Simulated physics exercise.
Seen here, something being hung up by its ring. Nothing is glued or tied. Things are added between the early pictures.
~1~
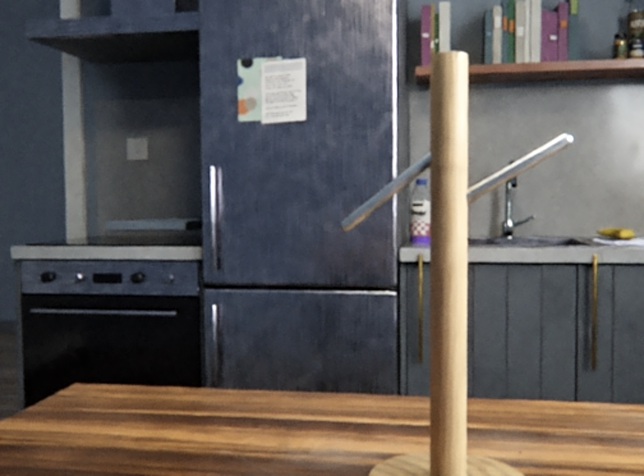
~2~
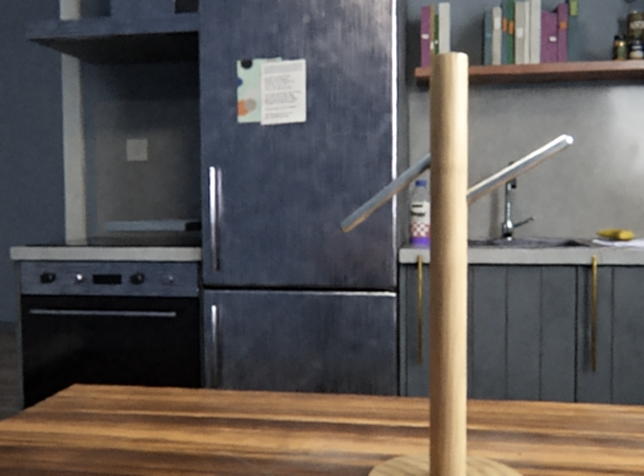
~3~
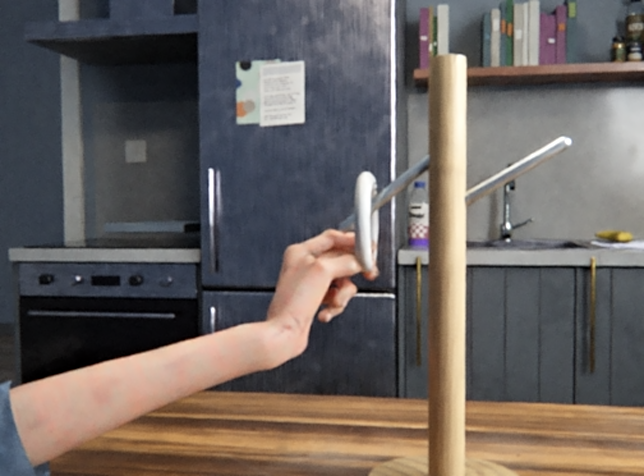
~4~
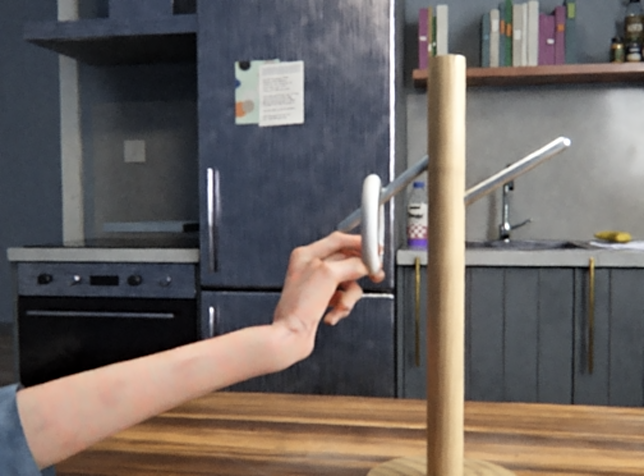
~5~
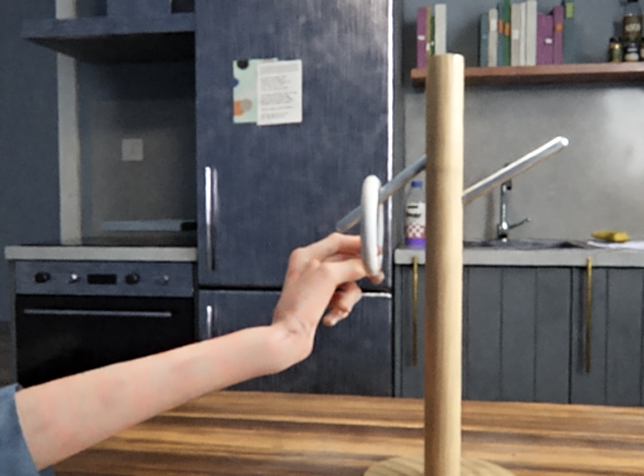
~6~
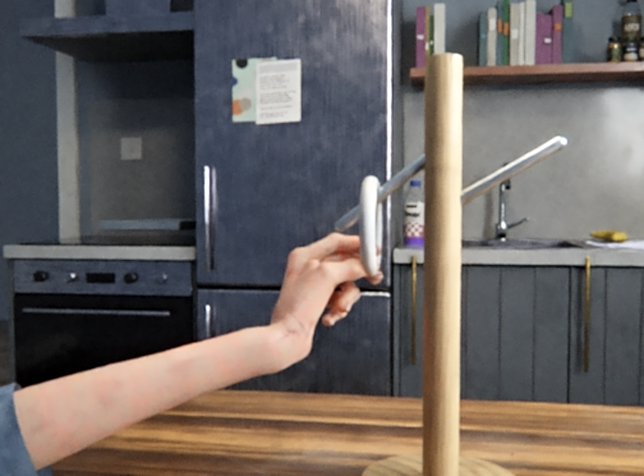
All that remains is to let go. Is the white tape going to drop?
The white tape slips down.
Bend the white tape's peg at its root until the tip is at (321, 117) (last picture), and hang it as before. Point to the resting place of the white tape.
Resting at (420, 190).
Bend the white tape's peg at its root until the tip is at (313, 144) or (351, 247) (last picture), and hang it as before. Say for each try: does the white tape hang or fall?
One after another: It holds on; falls.
Then, 0.18 s after the last picture, white tape tipped 38° from how it was near (345, 260).
Then, 0.30 s after the last picture, white tape falling near (303, 381).
Then, 0.42 s after the last picture, white tape down below near (283, 466).
At rest, the white tape drops to the table.
